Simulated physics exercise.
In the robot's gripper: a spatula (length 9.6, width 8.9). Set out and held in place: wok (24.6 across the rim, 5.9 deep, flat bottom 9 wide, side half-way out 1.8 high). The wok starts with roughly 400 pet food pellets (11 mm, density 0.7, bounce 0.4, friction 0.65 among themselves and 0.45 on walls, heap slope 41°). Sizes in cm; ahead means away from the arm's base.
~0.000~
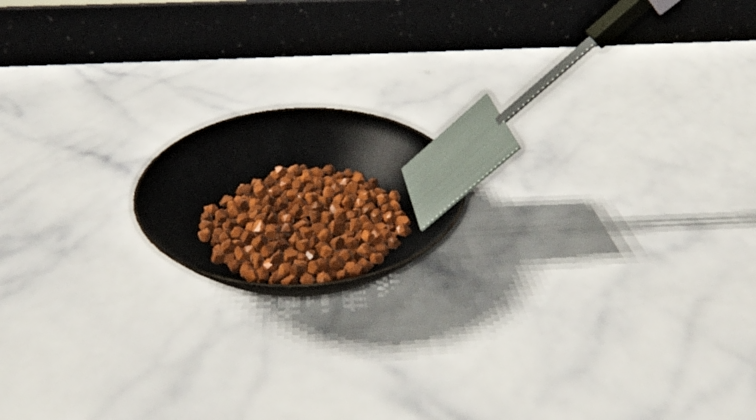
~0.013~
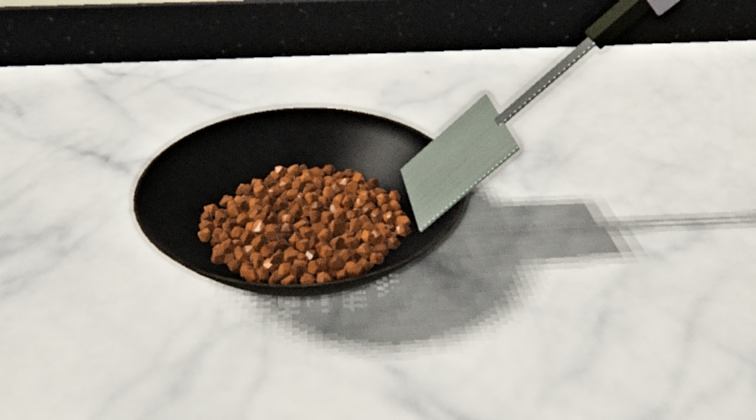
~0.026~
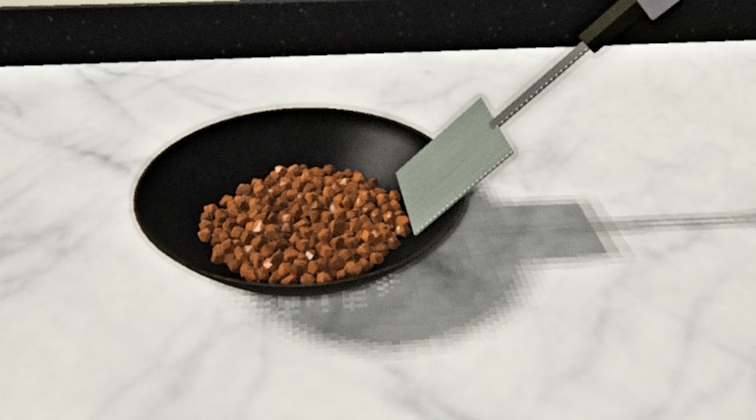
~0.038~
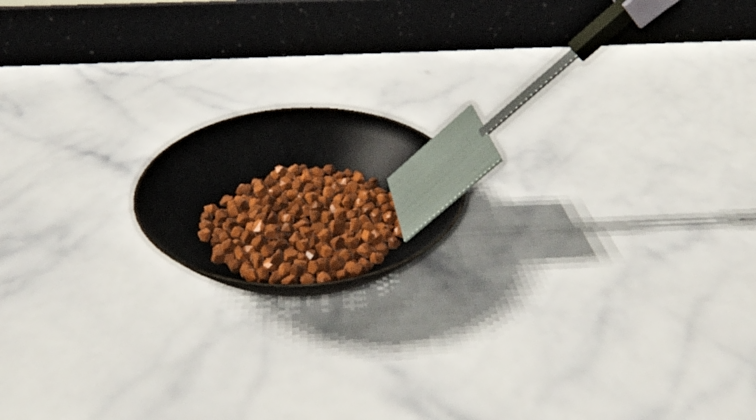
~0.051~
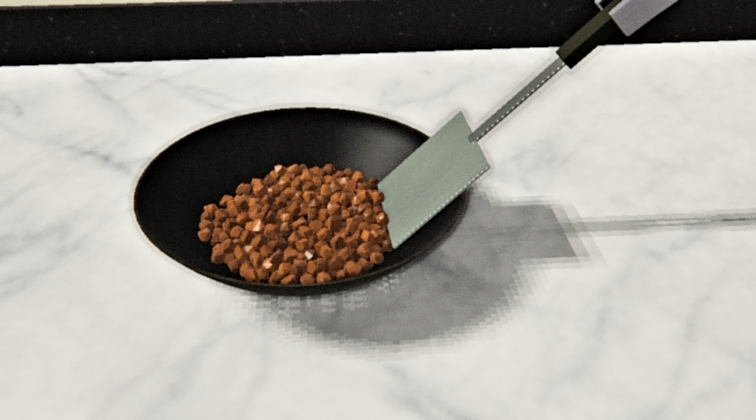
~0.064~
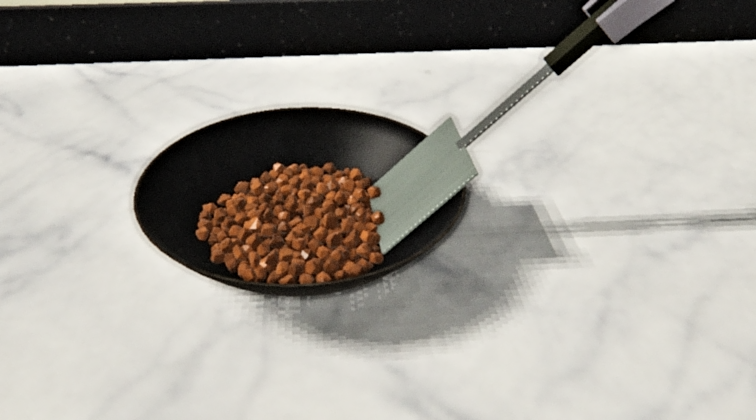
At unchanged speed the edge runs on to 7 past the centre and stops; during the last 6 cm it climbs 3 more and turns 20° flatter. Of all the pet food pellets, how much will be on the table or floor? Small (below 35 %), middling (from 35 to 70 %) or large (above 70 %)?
On the table or floor the share is small, below 35 %.
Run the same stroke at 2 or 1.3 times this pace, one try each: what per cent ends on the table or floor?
About 50 and 35 per cent.
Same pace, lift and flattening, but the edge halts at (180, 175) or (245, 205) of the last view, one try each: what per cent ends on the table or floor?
Some 50 and 0 per cent.
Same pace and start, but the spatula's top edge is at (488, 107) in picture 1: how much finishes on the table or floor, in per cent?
Some 25 per cent.
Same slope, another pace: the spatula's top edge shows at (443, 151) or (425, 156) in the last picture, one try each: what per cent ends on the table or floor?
Some 45 and 40 per cent.
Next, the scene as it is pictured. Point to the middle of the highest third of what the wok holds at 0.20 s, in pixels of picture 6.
At about (192, 195).
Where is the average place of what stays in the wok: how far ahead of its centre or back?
Some 4.5 cm ahead.
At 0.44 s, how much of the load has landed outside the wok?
Roughly 20 per cent.
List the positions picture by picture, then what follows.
The first picture shows spatula top edge at (503, 119), sloping 45°; upper third of the load around (312, 216), from x 205 to 400, top at y 170; 398 in the wok.
The second picture shows spatula top edge at (502, 119), sloping 45°; upper third of the load around (312, 216), from x 205 to 400, top at y 170.
The third picture shows spatula top edge at (496, 123), sloping 45°; upper third of the load around (312, 216), from x 205 to 400, top at y 170.
The fourth picture shows spatula top edge at (486, 130), sloping 45°; upper third of the load around (310, 216), from x 205 to 400, top at y 170.
The fifth picture shows spatula top edge at (475, 137), sloping 45°; upper third of the load around (308, 215), from x 205 to 400, top at y 170.
The sixth picture shows spatula top edge at (463, 143), sloping 45°; upper third of the load around (305, 215), from x 205 to 395, top at y 170; 398 in the wok.
After 0.13 s, sloping 45°, highest piece 5 above the table; 398 in the wok.
After 0.20 s, sloping 37°, highest piece 7 above the table; 398 in the wok.
After 0.44 s, sloping 25°, highest piece 10 above the table; 293 in the wok, 70 on the table or floor, 35 on the blade or in flight.
After 1.49 s, sloping 25°, highest piece 7 above the table; 293 in the wok, 105 on the table or floor.
At rest, 293 in the wok, 105 on the table or floor. That is 26 % on the table or floor.
